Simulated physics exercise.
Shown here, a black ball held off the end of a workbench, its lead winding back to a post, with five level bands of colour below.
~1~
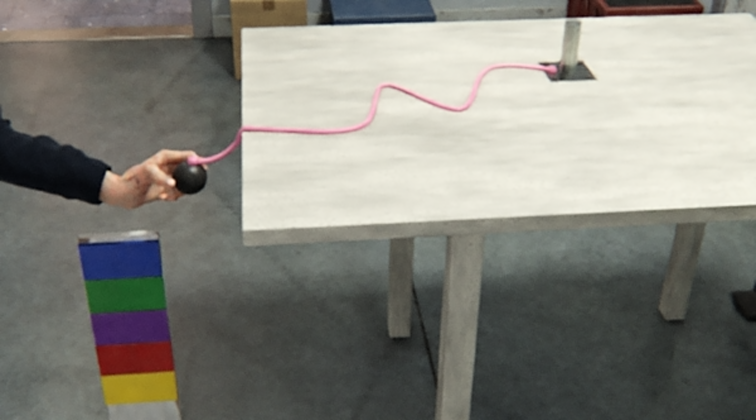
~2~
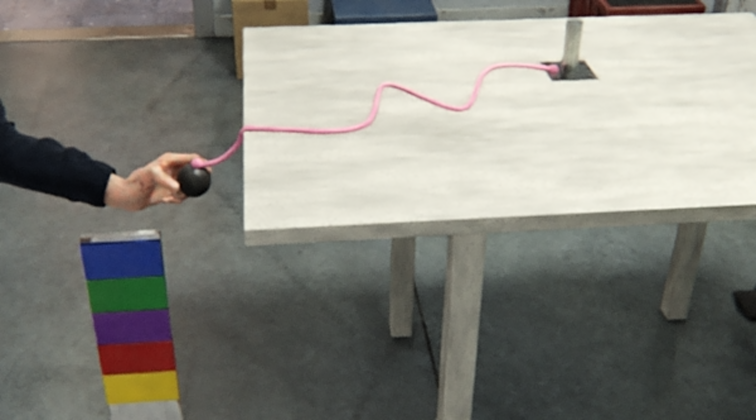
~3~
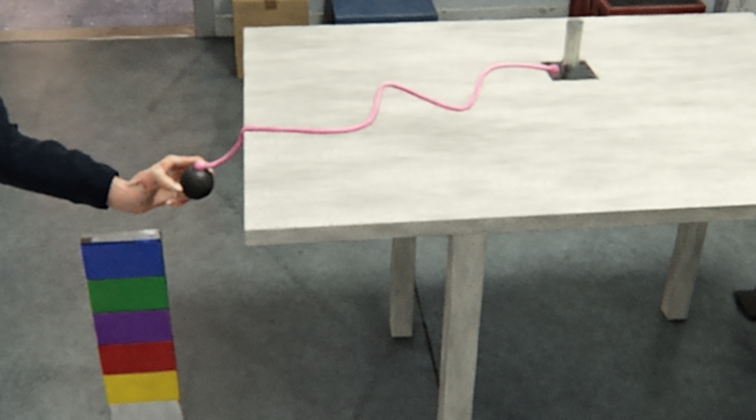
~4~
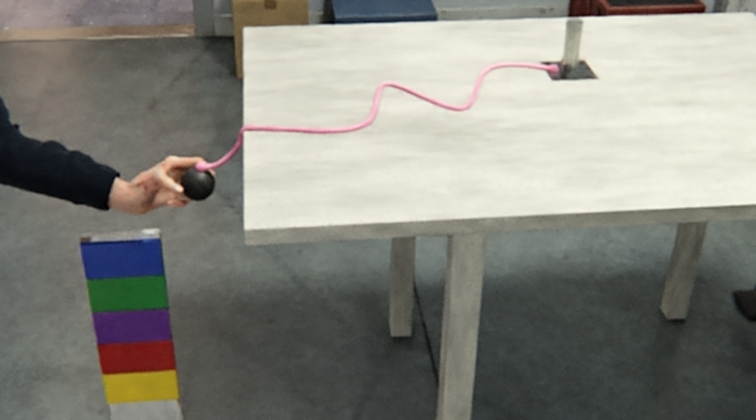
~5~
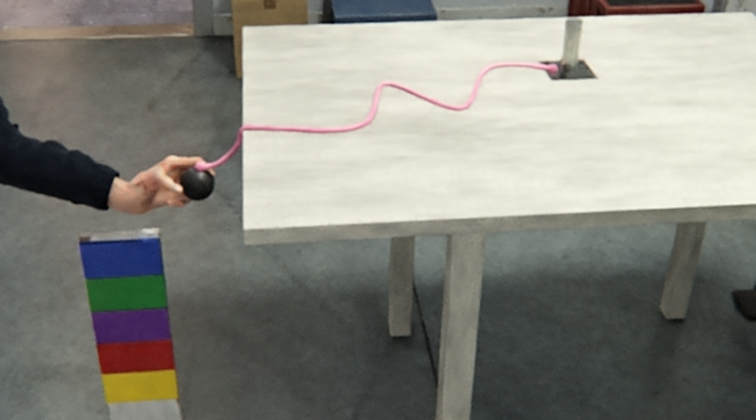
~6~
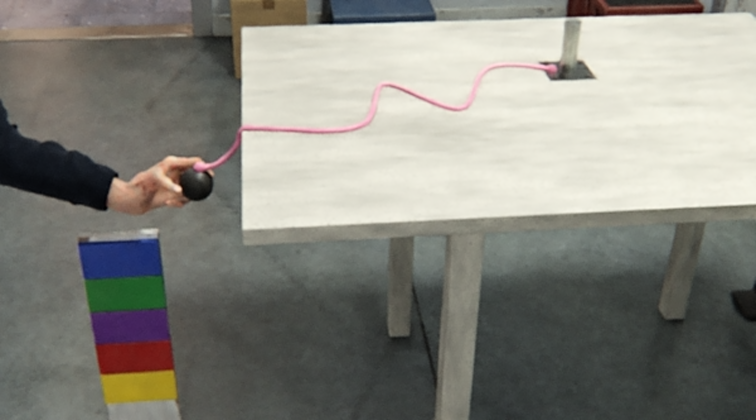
A hand holding a black ball on a slack pink cord beside a pale workbench, barely moving above stacked colour bands.
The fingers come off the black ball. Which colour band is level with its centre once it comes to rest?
The purple band.
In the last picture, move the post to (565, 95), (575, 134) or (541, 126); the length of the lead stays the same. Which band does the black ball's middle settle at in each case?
Try one - red; try two - red; try three - yellow.
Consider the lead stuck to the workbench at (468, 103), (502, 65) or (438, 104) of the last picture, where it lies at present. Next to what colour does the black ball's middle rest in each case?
It would be green; purple; green.
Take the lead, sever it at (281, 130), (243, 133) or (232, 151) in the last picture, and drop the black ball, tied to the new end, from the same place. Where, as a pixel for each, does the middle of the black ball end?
In order, it ends up near (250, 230), (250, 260) and (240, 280).
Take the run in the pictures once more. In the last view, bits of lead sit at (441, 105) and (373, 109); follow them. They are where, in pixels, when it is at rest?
End positions: About (378, 97) and about (248, 117).
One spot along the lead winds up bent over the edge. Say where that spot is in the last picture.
It is around (372, 113).
Early on, ball near (269, 309); level with purple.
Midway, ball near (234, 314); level with purple.
Finally, ball near (249, 311); level with purple. Its middle rests at the purple band.
